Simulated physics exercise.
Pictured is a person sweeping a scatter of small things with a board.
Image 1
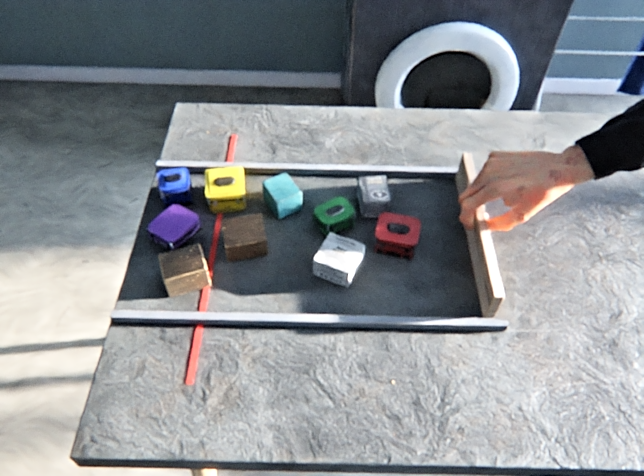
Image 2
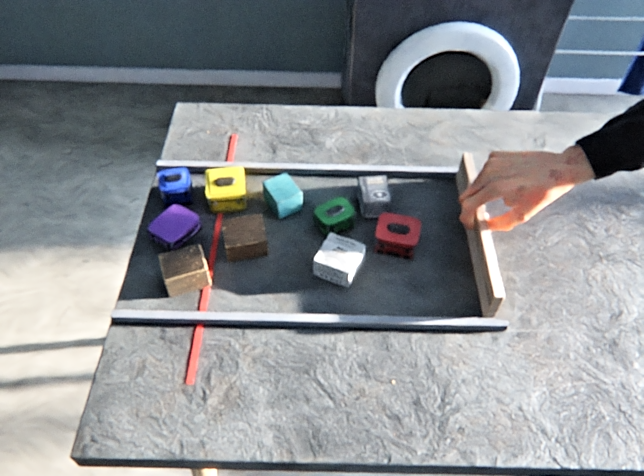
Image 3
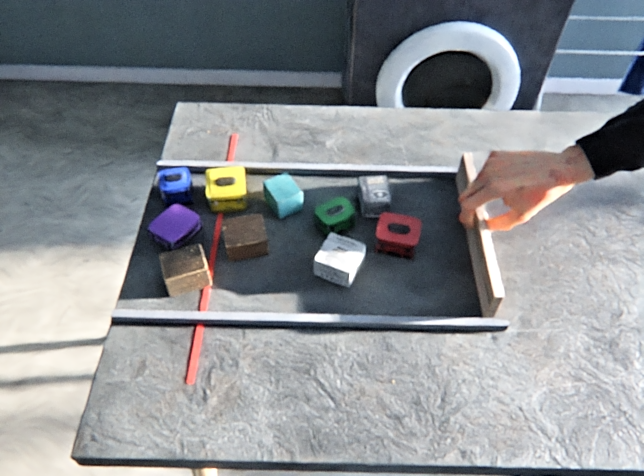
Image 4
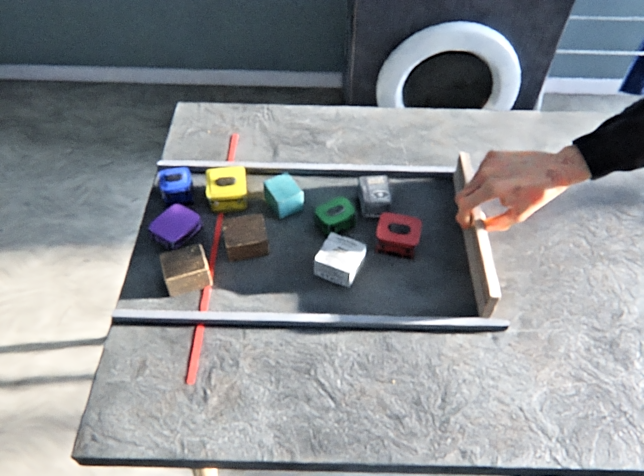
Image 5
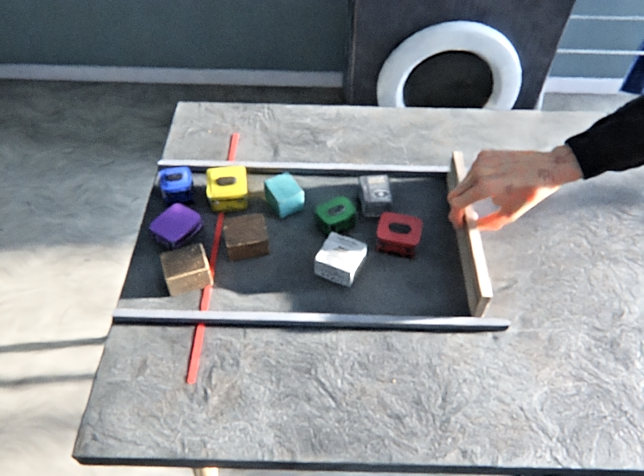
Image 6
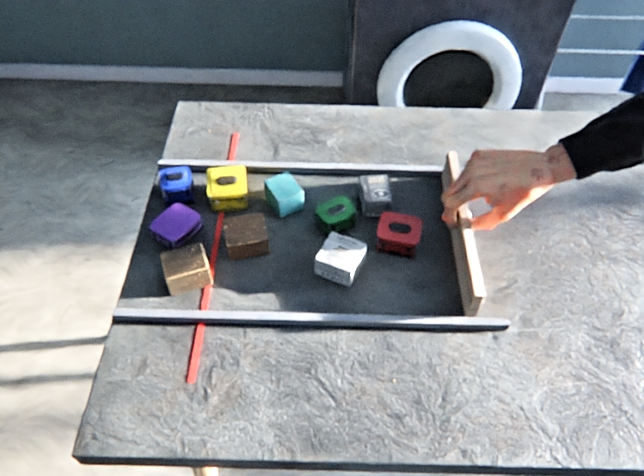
A hand held a wooden board upright at the right end of a tray of scattered colored blocks, then slid it slightly to the left, while the blocks and the red tape stayed put.
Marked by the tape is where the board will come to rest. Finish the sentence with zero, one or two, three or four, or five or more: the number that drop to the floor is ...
The number that drop to the floor is one or two.
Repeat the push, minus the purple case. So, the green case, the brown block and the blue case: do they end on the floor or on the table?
Green case still up, brown block still up, blue case down.
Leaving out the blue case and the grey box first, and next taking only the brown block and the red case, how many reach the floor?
The counts: 1 and 1.
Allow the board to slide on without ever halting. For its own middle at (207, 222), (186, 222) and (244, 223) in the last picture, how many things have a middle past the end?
Respectively, 3, 5 and 1.
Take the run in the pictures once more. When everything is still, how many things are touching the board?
That would be 3 of them.
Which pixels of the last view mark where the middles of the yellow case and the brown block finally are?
First object about (151, 185); second object about (144, 238).
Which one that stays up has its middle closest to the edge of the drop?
Result: The yellow case.
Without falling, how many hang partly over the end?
Count of overhanging things: 2.
Soon after, none off yet; blue case at rest near (178, 186); purple case at rest near (177, 227); black block at rest near (186, 269).
At rest, the number that fall off is one or two; fallen, purple case and blue case.
